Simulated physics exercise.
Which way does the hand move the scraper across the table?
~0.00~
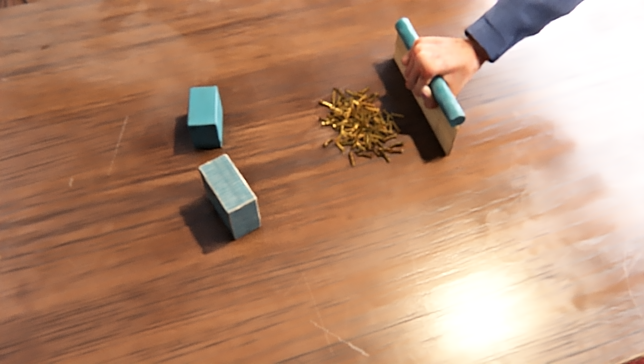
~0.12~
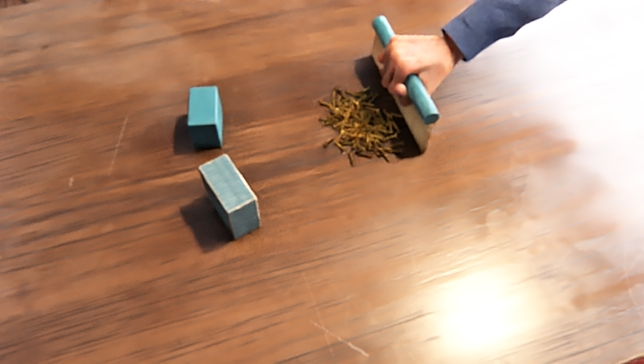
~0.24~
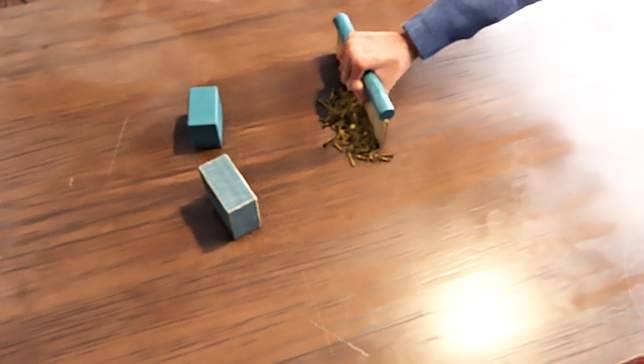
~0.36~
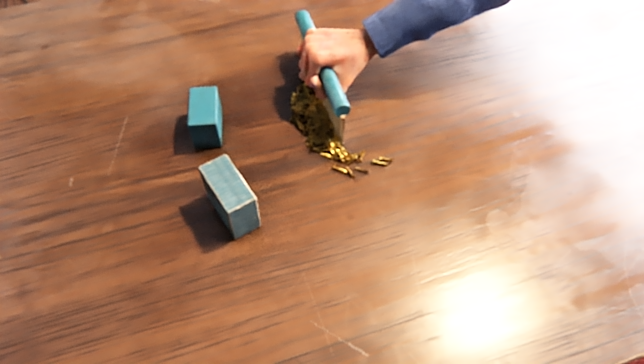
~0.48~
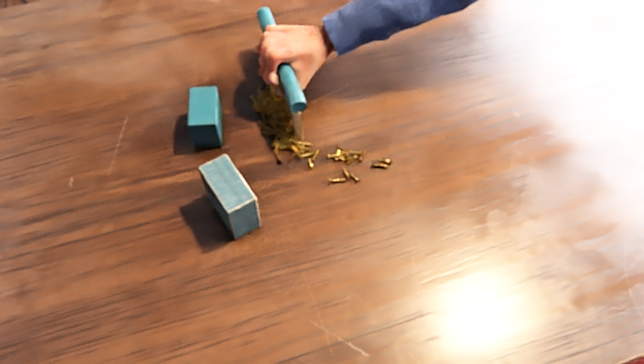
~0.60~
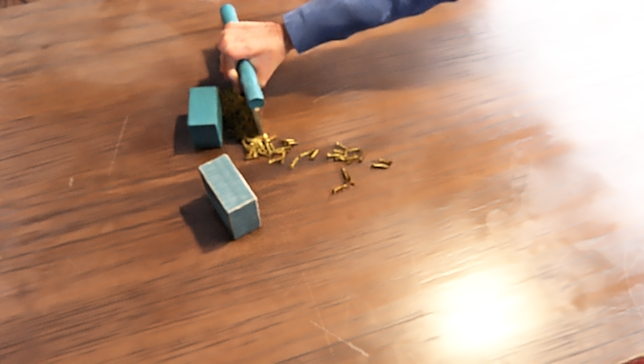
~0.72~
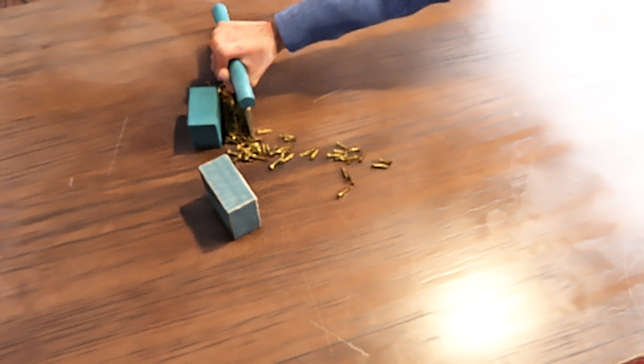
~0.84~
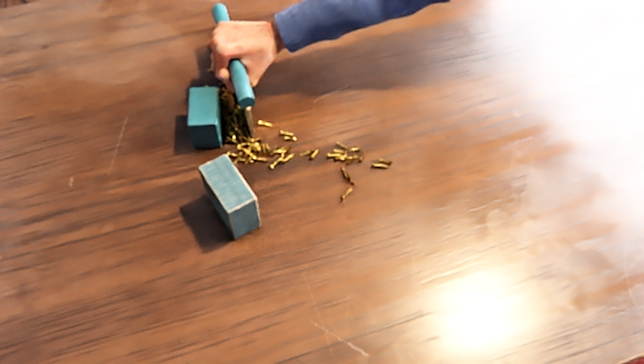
The hand moves the scraper to the left, pushing the small brass-coloured pieces towards the blocks.
